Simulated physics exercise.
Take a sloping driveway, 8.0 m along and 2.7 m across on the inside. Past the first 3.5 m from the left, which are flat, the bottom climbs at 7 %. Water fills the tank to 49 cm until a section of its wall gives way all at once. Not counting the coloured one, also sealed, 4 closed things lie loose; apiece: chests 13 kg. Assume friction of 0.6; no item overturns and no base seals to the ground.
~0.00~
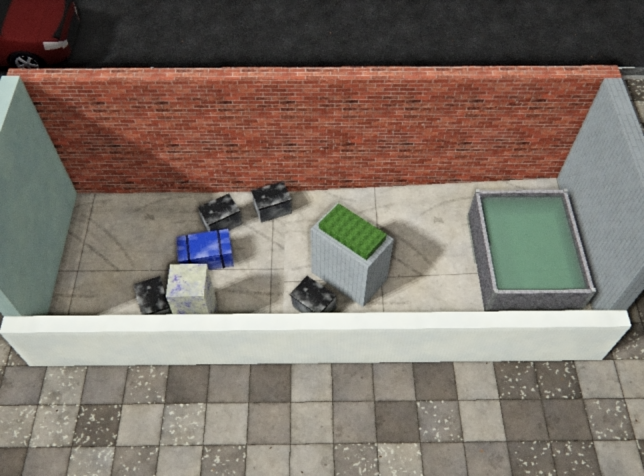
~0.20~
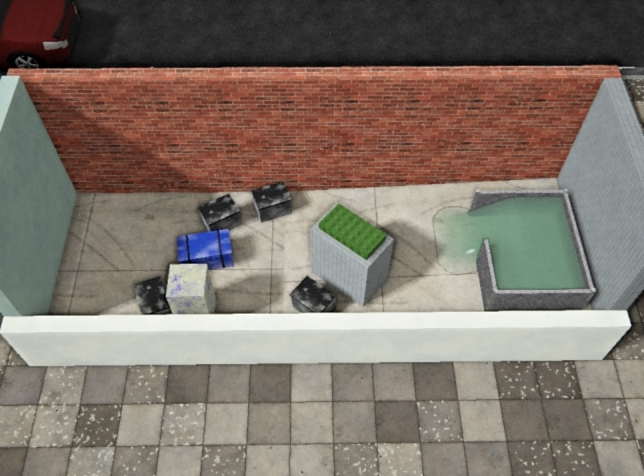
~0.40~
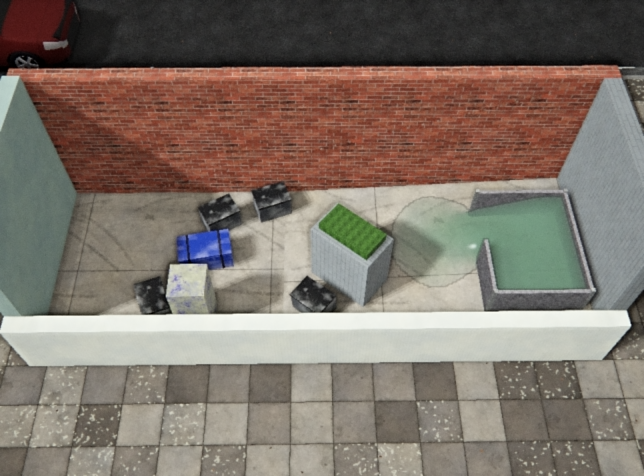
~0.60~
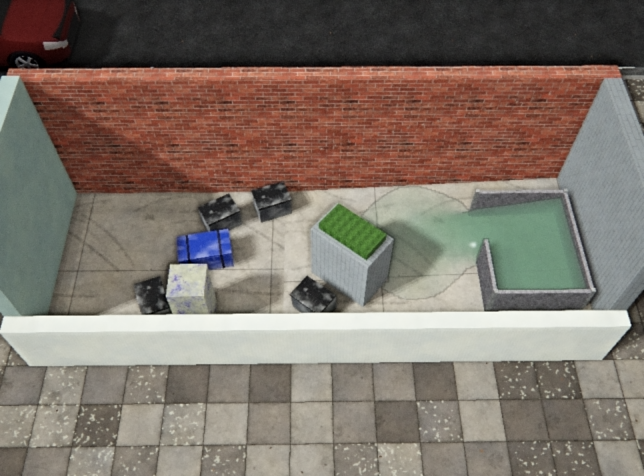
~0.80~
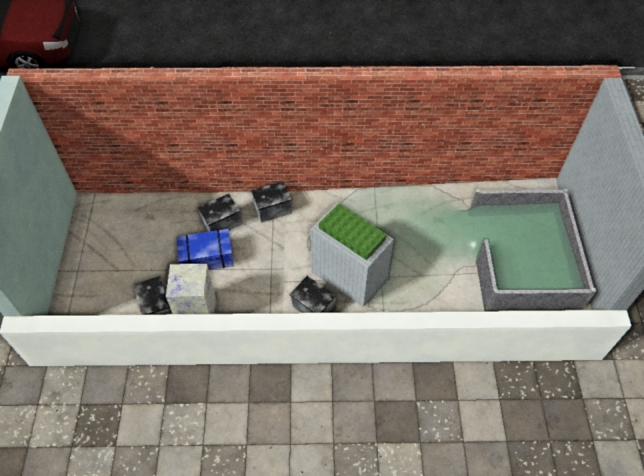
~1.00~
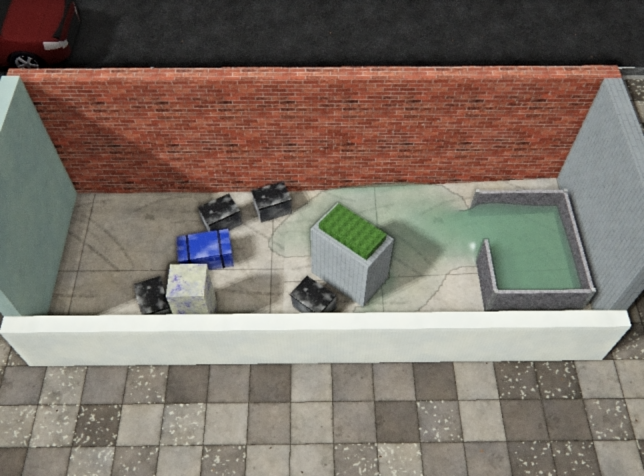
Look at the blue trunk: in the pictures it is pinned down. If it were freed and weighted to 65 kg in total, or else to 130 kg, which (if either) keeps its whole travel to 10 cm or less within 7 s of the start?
Already 65 kg.
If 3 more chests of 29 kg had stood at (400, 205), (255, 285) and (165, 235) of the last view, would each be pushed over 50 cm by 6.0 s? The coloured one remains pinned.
Beyond the mark, within the mark, beyond the mark.
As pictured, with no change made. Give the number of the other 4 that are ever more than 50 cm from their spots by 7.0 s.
By my count, 3.
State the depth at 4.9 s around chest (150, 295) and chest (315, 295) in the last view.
Roughly 7 and 3 cm.
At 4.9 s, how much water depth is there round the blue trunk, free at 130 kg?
Something like 4 centimetres.
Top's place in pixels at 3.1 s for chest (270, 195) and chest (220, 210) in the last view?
Near (102, 193) and (75, 218).
After 1.4 s the blue trunk would be 0 cm from its start with 65 kg and 0 cm from its start with 130 kg; 1 cm of water round it then.
After 3.1 s the blue trunk would be 0 cm from its start with 65 kg and 0 cm from its start with 130 kg; 4 cm of water round it then.
After 4.9 s the blue trunk would be 0 cm from its start with 65 kg and 0 cm from its start with 130 kg; 4 cm of water round it then.
After 7.0 s the blue trunk would be 0 cm from its start with 65 kg and 0 cm from its start with 130 kg; 8 cm of water round it then.
